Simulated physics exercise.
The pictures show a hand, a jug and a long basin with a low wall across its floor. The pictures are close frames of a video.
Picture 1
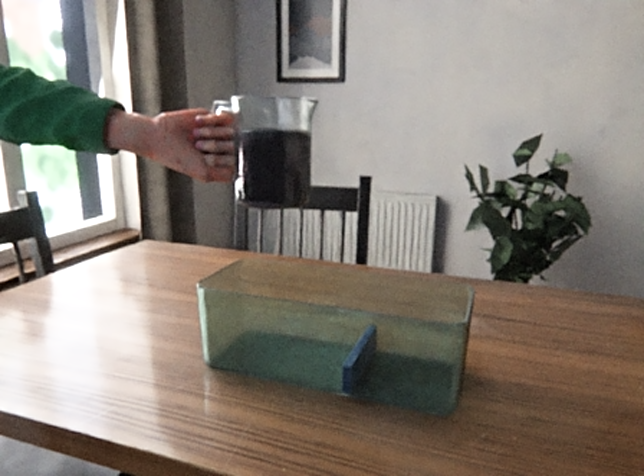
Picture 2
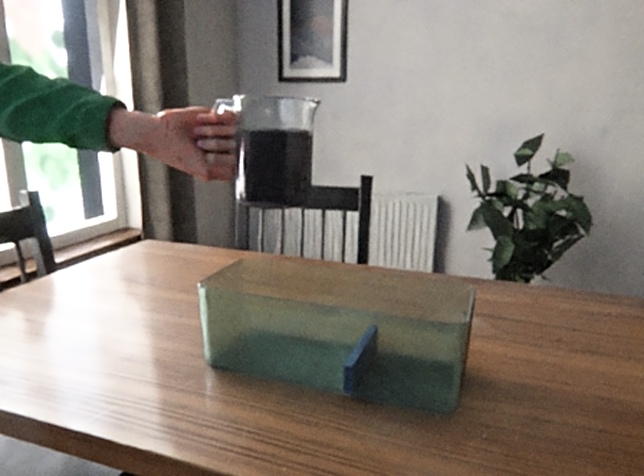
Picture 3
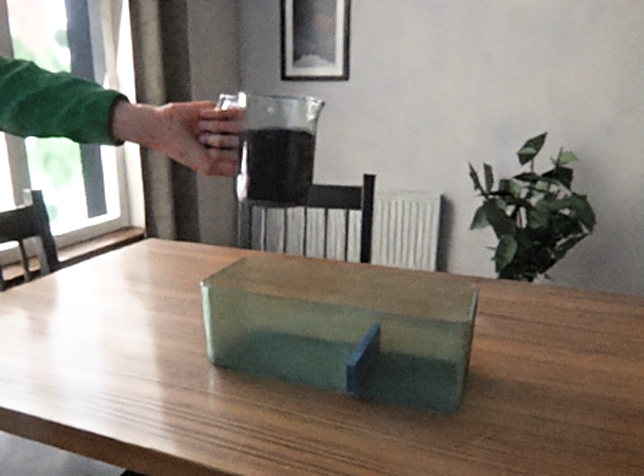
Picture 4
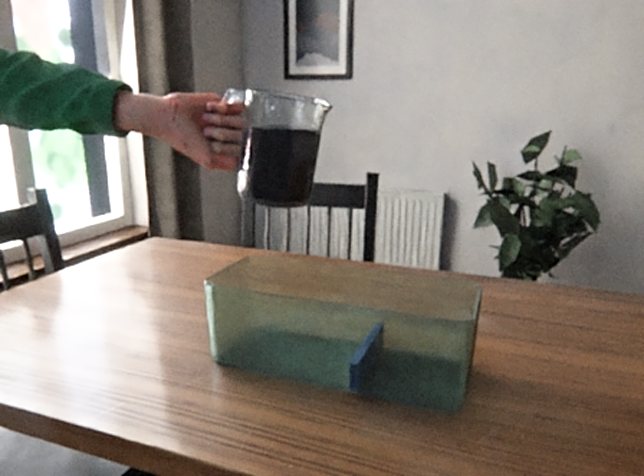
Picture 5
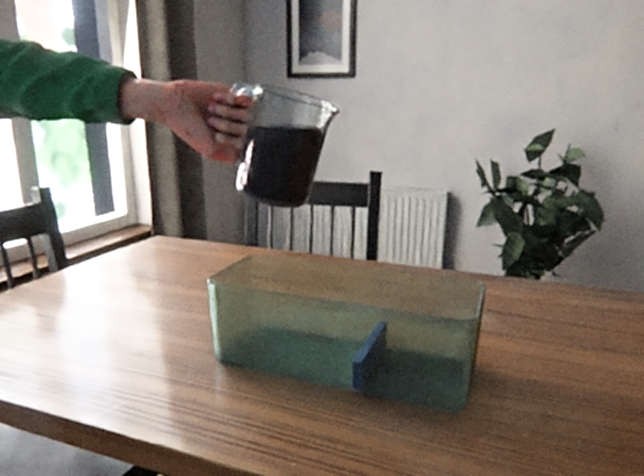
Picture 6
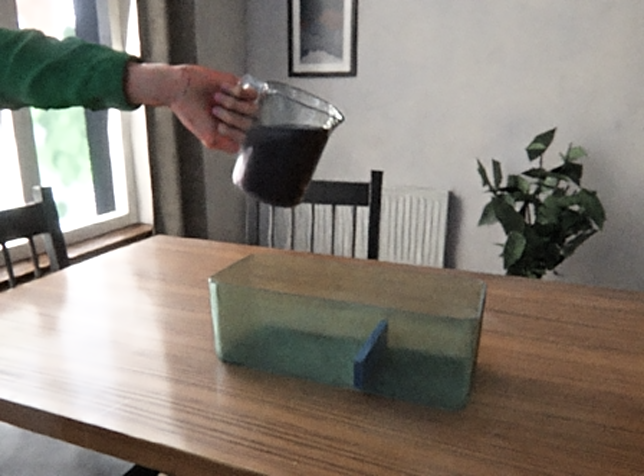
A hand in a green sleeve holds a glass jug of dark liquid upright above a long clear basin with a low blue wall across its floor. The hand shifts slightly right and gradually tilts the jug rightward, its spout side dipping while the liquid's surface stays nearly level inside.
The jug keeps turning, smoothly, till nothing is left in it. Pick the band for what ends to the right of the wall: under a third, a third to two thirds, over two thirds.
In the end above two thirds is right of the wall.
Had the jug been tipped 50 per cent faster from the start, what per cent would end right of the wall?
About 80 per cent.
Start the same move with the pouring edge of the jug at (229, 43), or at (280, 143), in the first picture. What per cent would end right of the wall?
About 15 and 10 per cent.
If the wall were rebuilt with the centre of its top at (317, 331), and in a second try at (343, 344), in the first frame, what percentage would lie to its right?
Near 90 % and 85 %.
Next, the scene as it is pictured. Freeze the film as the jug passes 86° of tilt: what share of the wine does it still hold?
Some 80 per cent.
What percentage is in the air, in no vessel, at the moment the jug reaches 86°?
About 20 per cent.
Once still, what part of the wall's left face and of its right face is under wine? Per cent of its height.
Near 10 on the left, 90 on the right.
A moment on, the jug is tipped on its side and 81 per cent is still to pour, 0 is left of the wall and 1 right of it.
Next, the jug is tipped right over and 22 per cent is still to pour, 3 is left of the wall and 48 right of it.
Then the jug is tipped right over and 1 per cent is still to pour, 9 is left of the wall and 83 right of it.
Later the jug is tipped right over and 0 per cent is still to pour, 12 is left of the wall and 86 right of it.
In the end 12 per cent lies left of the wall, 86 right of it and 2 outside.
